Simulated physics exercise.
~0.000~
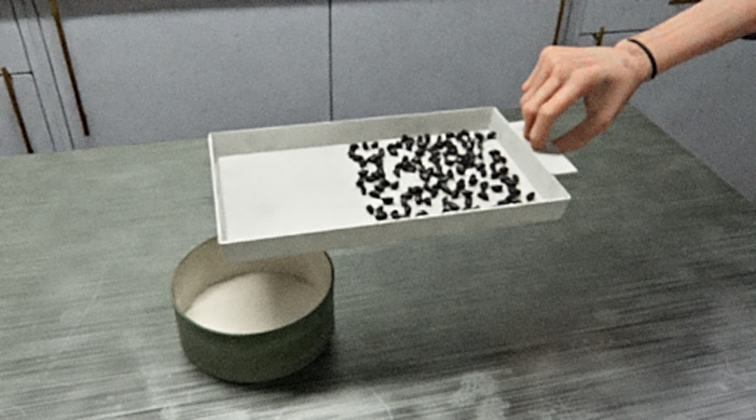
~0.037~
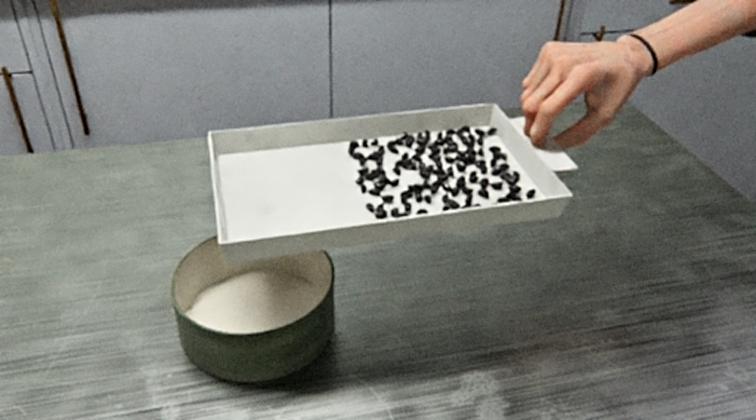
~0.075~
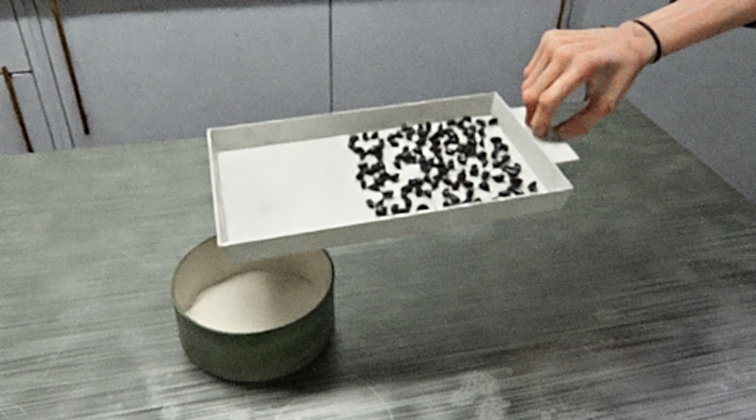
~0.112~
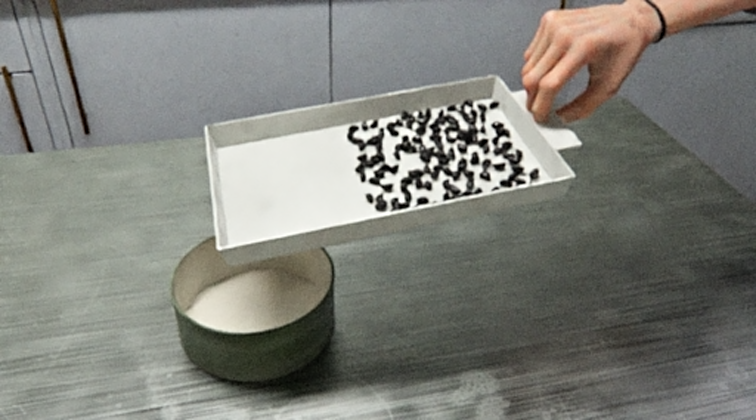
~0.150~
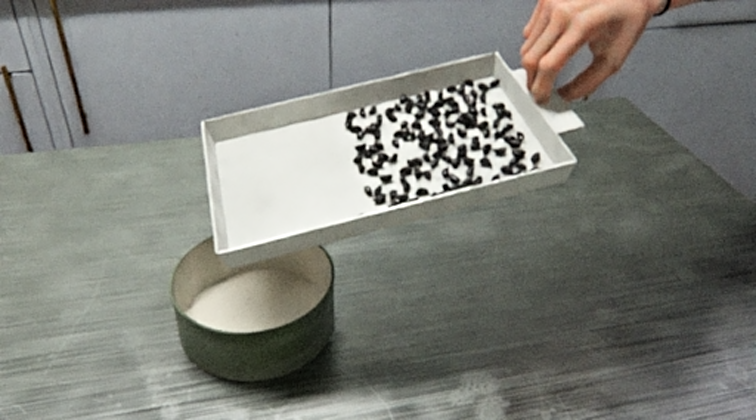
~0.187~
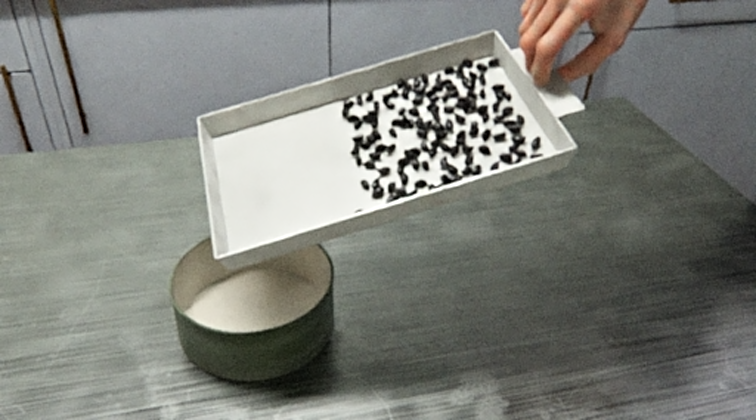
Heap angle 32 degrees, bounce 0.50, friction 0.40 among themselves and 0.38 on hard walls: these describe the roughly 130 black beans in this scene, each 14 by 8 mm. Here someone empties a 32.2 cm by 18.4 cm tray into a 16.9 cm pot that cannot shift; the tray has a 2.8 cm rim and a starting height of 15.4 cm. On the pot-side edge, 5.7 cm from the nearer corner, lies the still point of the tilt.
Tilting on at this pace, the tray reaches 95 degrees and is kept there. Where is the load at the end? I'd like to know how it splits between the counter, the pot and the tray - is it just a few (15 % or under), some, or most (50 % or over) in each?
Counter: Most; pot: Just a few; tray: Just a few.
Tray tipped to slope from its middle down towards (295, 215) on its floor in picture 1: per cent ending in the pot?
Roughly 0 % of the pieces.
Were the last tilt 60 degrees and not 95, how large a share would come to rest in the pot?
Around 0 in a hundred.
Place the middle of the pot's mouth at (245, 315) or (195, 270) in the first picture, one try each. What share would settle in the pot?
Spot one: Some 75 per cent; spot two: Some 5 per cent.
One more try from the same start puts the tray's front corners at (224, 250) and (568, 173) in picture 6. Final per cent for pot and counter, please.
In the pot: 25 per cent; on the counter: 70 per cent.
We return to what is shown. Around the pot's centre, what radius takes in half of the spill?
About 22 centimetres.
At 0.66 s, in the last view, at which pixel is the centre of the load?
Look near (242, 275) in the last picture.
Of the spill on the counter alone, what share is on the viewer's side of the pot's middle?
I'd put it at around 90 per cent.
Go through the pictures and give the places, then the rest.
Tray tilt 0 degrees, front corners at (226, 239) and (564, 195); middle of the pieces at (439, 174); pot at (253, 276), in the first picture.
Tray tilt 1 degrees, front corners at (226, 239) and (564, 193); middle of the pieces at (440, 172), in the second picture.
Tray tilt 3 degrees, front corners at (225, 240) and (566, 185), lowest corner left front; middle of the pieces at (440, 165), in the third picture.
Tray tilt 7 degrees, front corners at (224, 243) and (567, 174), lowest corner left front; middle of the pieces at (441, 154), in the fourth picture.
Tray tilt 12 degrees, front corners at (222, 247) and (569, 159), lowest corner left front; middle of the pieces at (440, 140), in the fifth picture.
Tray tilt 17 degrees, front corners at (221, 252) and (569, 145), lowest corner left front; middle of the pieces at (438, 127); pot at (253, 274). The tray's pace is about 135 degrees a second, in the sixth picture.
Then, at 0.47 s, tilt 56 degrees; the tray holds 100 %, the pot 0 %.
After 0.66 s, tilt 82 degrees; the tray holds 80 %, the pot 0 %.
Then, at 0.96 s, tilt 95 degrees; the tray holds 5 %, the pot 10 %.
In the end, at 2.4 s, counter 90 %, pot 10 %, tray 5 %.
